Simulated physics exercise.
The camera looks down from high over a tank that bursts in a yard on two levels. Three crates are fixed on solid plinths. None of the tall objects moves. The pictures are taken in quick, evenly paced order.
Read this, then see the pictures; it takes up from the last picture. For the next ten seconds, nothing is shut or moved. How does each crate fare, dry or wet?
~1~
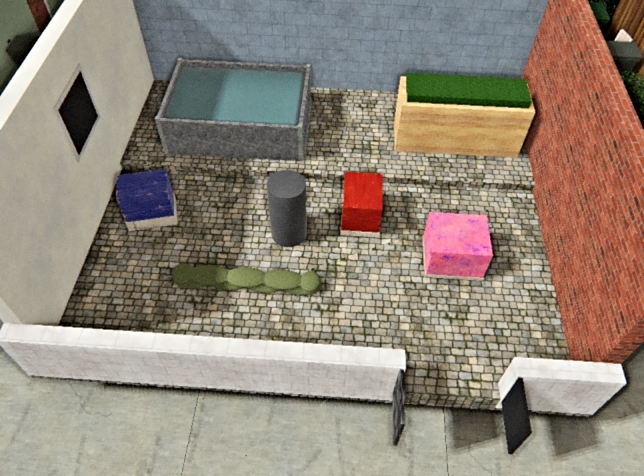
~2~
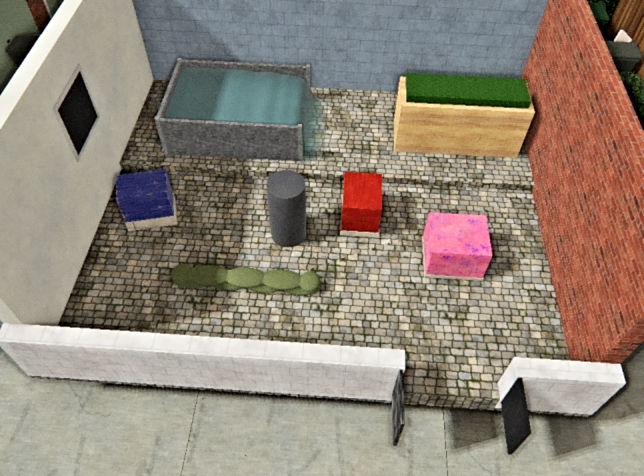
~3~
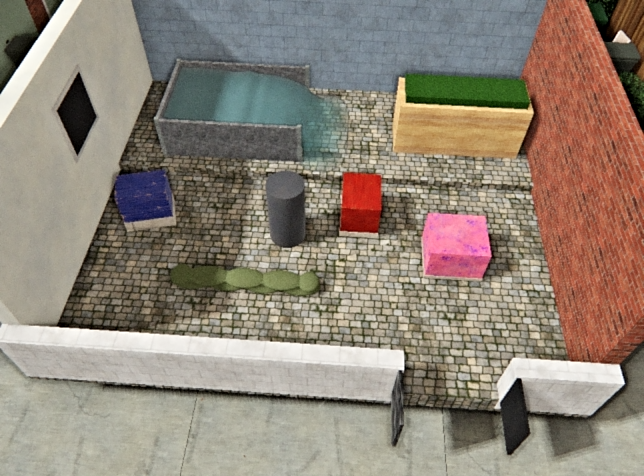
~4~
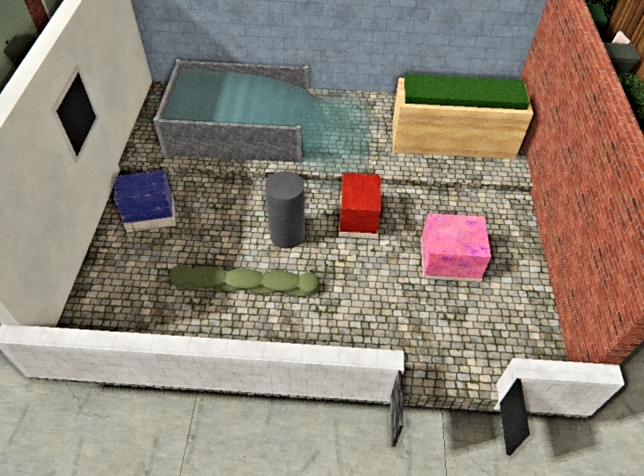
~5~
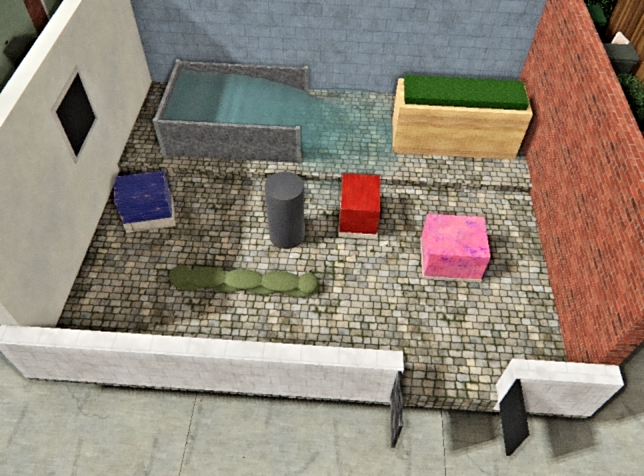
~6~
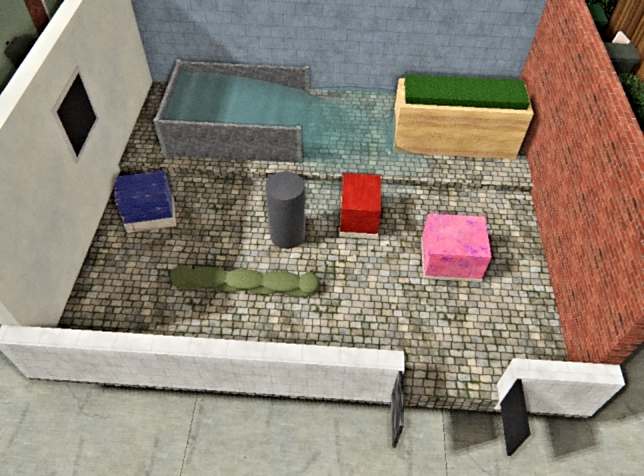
The pink crate comes out wet. The blue crate comes out dry. The red crate comes out wet.
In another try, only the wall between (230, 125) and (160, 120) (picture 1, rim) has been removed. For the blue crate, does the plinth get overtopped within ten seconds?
Blue: Overtopped.
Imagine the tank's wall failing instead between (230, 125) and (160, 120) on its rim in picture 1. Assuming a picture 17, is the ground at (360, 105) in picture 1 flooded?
Status of the point: Never reached.
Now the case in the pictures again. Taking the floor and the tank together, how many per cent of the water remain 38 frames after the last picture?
Some 96 per cent.
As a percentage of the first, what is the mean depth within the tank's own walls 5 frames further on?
Around 56 percent.
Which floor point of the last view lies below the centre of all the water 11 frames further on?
Centre point: Around (348, 141).
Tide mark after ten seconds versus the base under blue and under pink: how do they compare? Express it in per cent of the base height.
About 50 and 400 per cent.
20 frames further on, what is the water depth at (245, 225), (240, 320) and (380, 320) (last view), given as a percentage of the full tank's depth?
First spot roughly 0 %, second 0 %, third 4 %.
A moment on, water covers 25 % of the floor; the pink crate not reached, the blue crate not reached, the red crate water round its plinth.
Next, water covers 35 % of the floor; the pink crate water round its plinth, the blue crate not reached, the red crate water round its plinth.
Then, water covers 50 % of the floor; the pink crate water round its plinth, the blue crate not reached, the red crate water round its plinth.
Later, water covers 75 % of the floor; the pink crate water round its plinth, the blue crate water round its plinth, the red crate water round its plinth.
In the end, water covers 95 % of the floor; the pink crate was topped, the blue crate stayed above the water, the red crate was topped.
